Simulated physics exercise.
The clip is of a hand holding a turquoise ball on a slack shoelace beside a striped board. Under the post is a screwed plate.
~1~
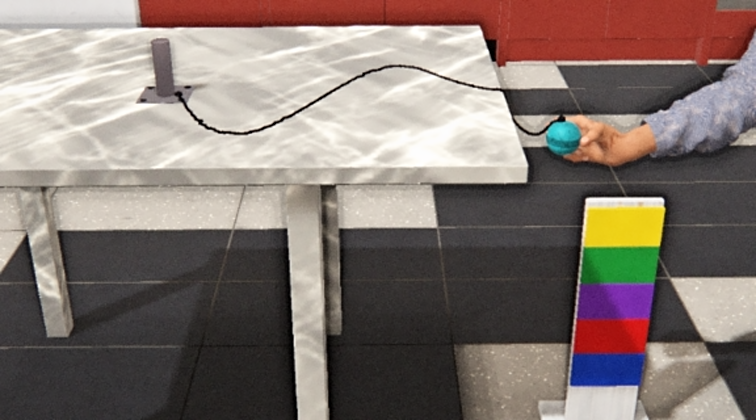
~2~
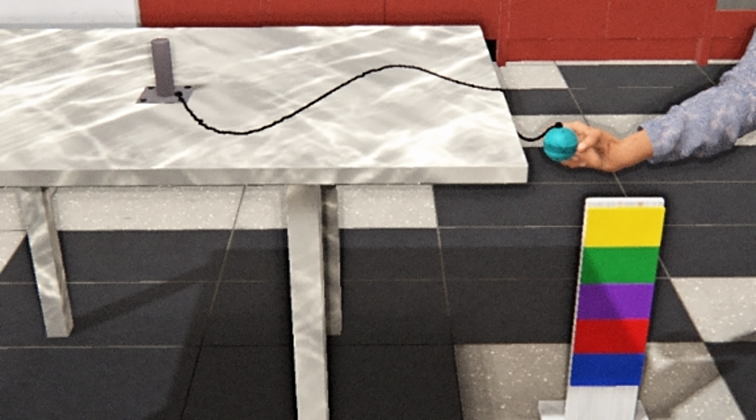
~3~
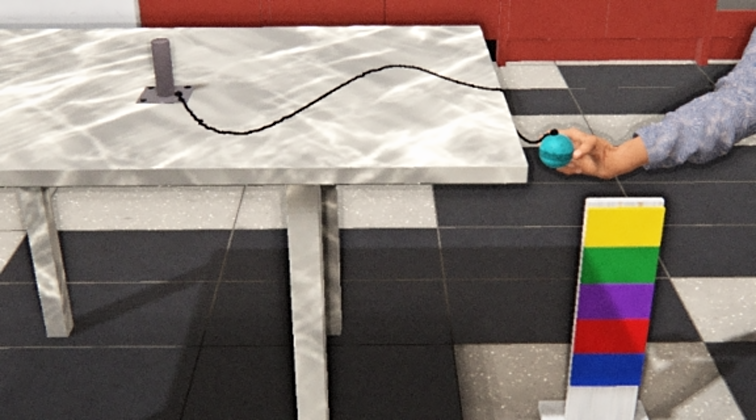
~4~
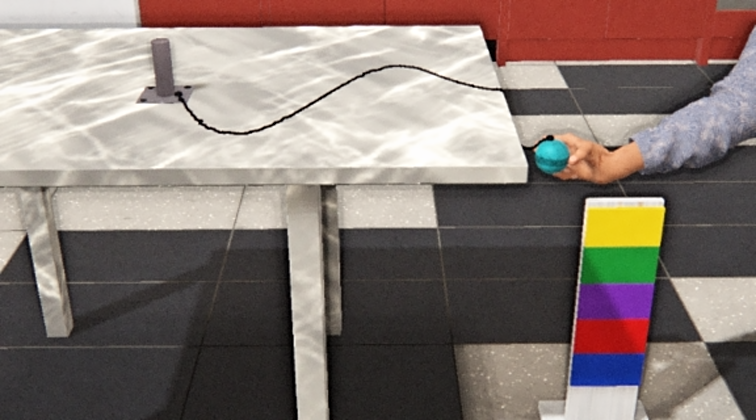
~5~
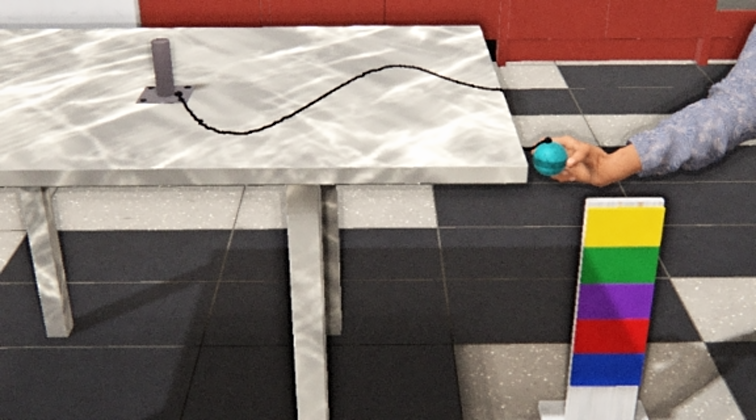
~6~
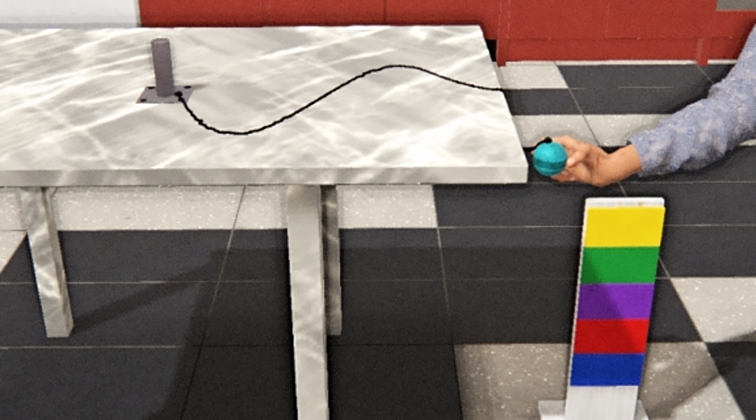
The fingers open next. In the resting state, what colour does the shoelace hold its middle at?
Its middle is held at blue.
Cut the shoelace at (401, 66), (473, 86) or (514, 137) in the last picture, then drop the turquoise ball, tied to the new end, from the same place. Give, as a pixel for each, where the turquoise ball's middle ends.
Respectively (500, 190), (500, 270) and (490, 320).
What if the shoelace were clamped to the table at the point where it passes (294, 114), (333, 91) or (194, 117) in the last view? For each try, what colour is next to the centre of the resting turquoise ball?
In order: Purple; green; red.
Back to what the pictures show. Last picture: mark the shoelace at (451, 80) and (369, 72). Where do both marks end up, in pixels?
(499, 242) and (508, 138), approximately.
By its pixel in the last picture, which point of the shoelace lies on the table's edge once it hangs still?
It's the piece you see at (355, 79).
Soon after, ball near (494, 353); level with red.
Then, ball near (491, 384); level with blue.
At rest, ball near (491, 382); level with blue. Its middle rests at the blue band.
